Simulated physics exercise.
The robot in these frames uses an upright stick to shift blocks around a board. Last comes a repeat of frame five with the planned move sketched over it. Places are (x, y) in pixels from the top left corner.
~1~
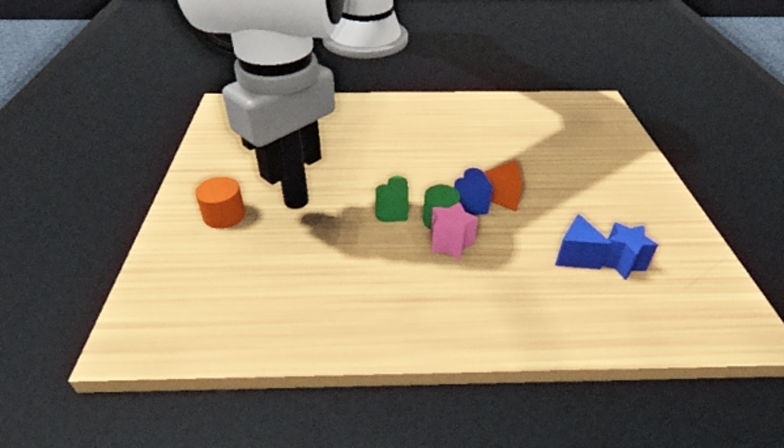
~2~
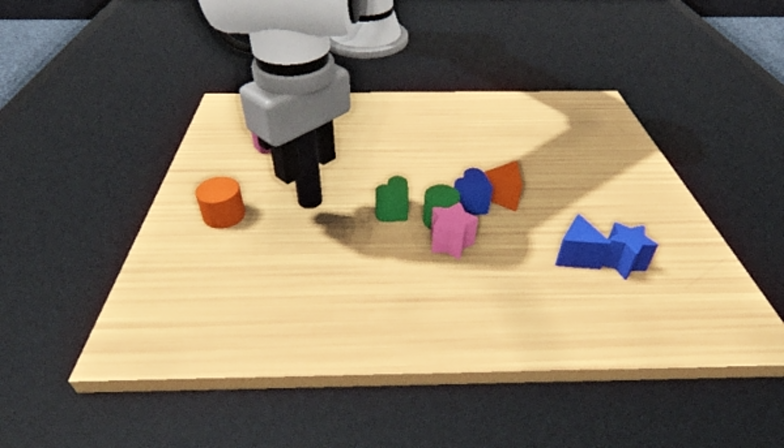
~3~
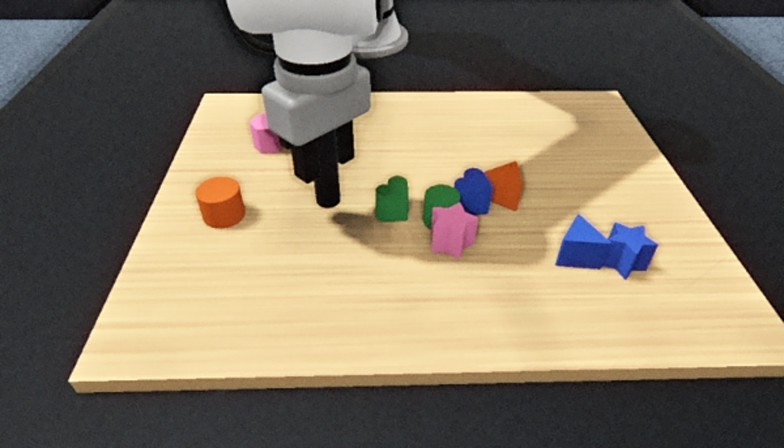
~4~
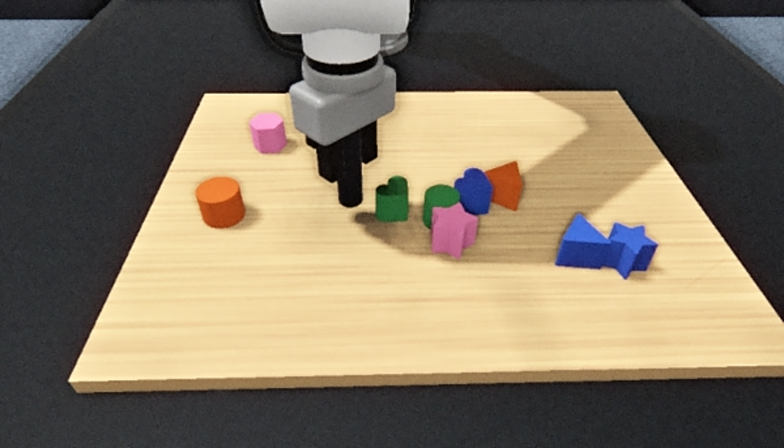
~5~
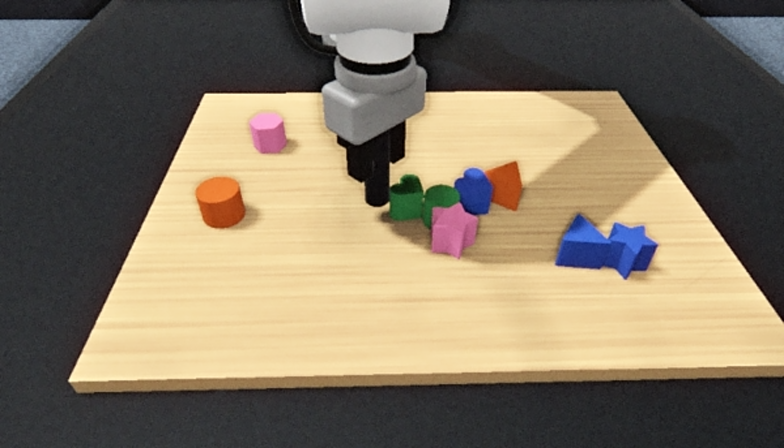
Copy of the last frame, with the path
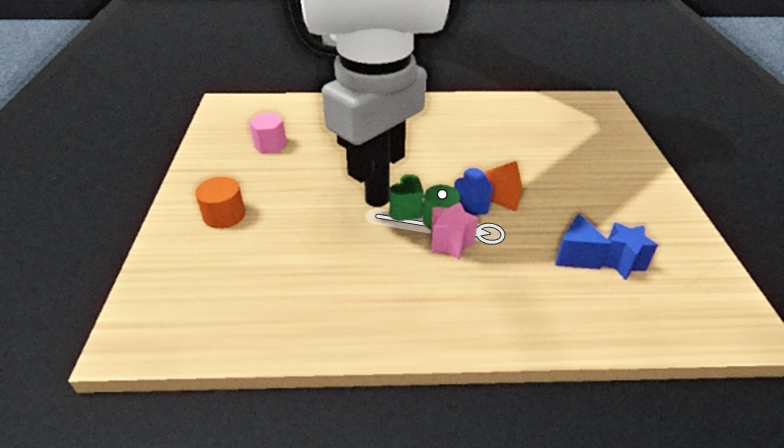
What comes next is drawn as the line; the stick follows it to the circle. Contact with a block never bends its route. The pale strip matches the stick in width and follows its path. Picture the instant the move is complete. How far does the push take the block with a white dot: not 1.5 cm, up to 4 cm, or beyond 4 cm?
Once the path is done, the block with a white dot lies more than 4 cm from its present place.
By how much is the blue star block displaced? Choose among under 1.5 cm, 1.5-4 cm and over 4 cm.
It ends within 1.5 cm of its spot.
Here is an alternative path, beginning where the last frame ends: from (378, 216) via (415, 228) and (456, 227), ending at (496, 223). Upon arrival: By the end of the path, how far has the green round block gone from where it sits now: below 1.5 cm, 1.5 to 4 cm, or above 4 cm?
Band: Over 4 cm.
Drawn move, from (378, 216) to (490, 234); the dot is on the green round block.
On the path given first. One third of the way, stick (415, 206); green heart block (429, 180), turned 70° anticlockwise; green round block (458, 194); pink star block (455, 219), turned 15° clockwise; blue heart block (483, 179), turned 35° anticlockwise.
Two thirds of the way, stick (454, 212); green heart block (430, 179), turned 80° anticlockwise; green round block (484, 196); pink star block (469, 226), turned 45° clockwise; blue heart block (502, 178), turned 55° anticlockwise; orange three-sided block (517, 165), turned 15° anticlockwise.
At the end, stick (493, 217); green heart block (430, 179), turned 80° anticlockwise; green round block (522, 200); pink star block (480, 228), turned 90° clockwise; blue heart block (521, 179), turned 100° anticlockwise; orange three-sided block (519, 159), turned 30° anticlockwise; blue star block still.
